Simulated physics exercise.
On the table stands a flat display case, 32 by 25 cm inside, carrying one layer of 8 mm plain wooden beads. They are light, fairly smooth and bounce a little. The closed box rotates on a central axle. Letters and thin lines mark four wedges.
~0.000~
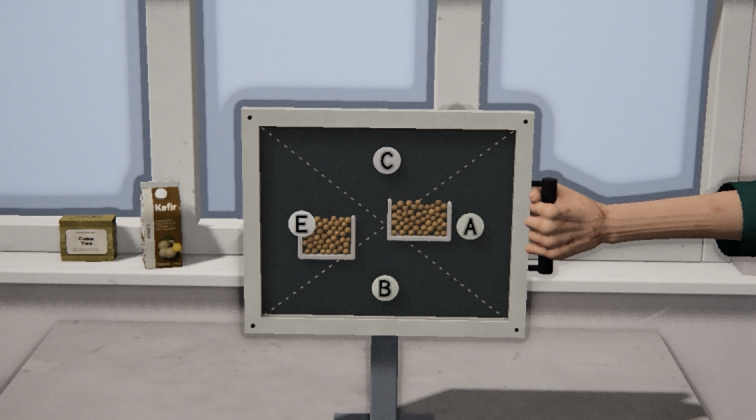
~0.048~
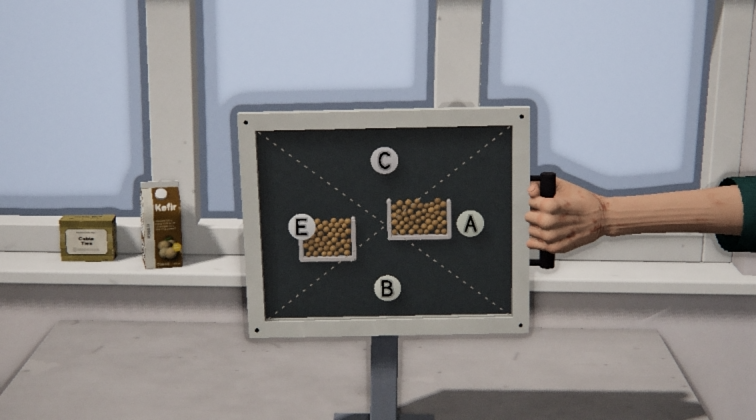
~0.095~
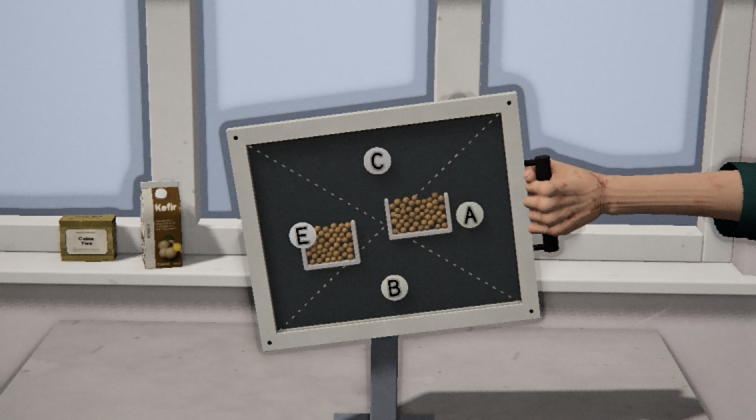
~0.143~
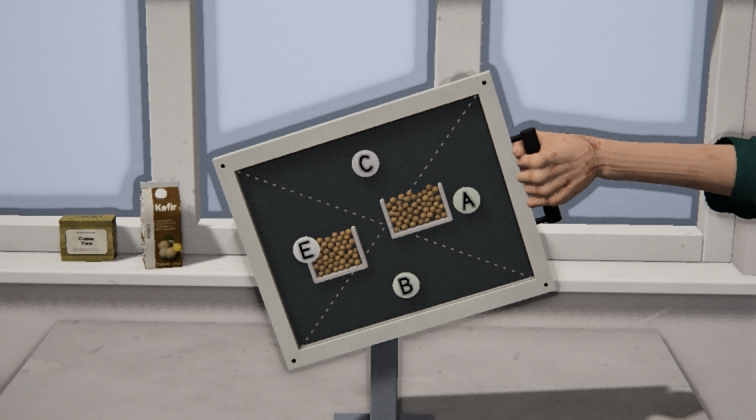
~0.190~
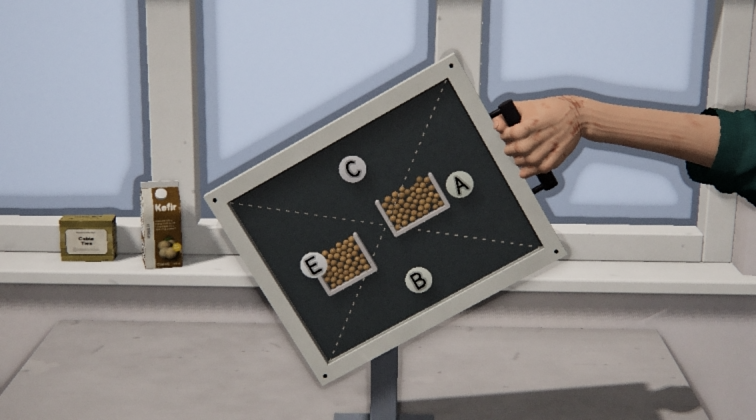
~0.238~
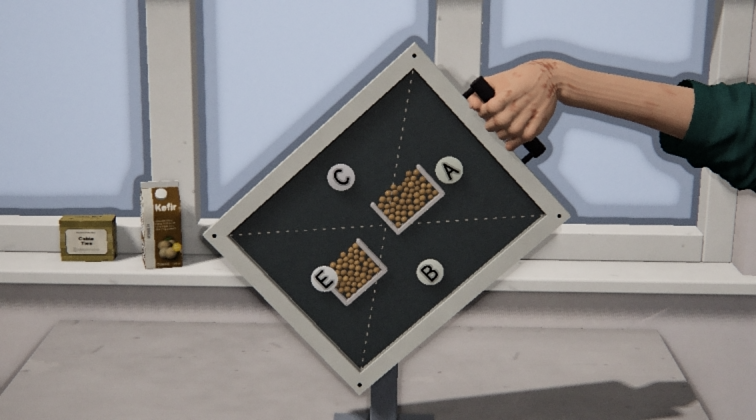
On a table by a window, a hand turns a bead-filled display case steadily anticlockwise.
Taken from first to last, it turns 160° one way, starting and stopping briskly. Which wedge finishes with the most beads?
The one marked C.
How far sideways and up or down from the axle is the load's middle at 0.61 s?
Some 1 cm right and 10 cm below.
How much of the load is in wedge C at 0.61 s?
Roughly 55 per cent.
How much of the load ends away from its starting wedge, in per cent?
Some 65 per cent.
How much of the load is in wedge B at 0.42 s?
Some 0 per cent.
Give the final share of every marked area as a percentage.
Wedge A: 0; wedge B: 0; wedge C: 70; wedge E: 30.
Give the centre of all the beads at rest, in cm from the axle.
Some 5 cm right and 13 cm below.
After 0.42 s, it stands 90° anticlockwise; the beads' middle is in line with and 3 cm below the centre; A 30 %, C 20 %, E 50 %.
After 0.61 s, it stands 138° anticlockwise; the beads' middle is 1 cm right of and 10 cm below the centre; A 5 %, C 55 %, E 40 %.
After 0.77 s, it stands 160° anticlockwise; the beads' middle is 4 cm right of and 13 cm below the centre; C 70 %, E 30 %.
All still by 1.5 s, it stands 160° anticlockwise; A 0 %, B 0 %, C 70 %, E 30 %.
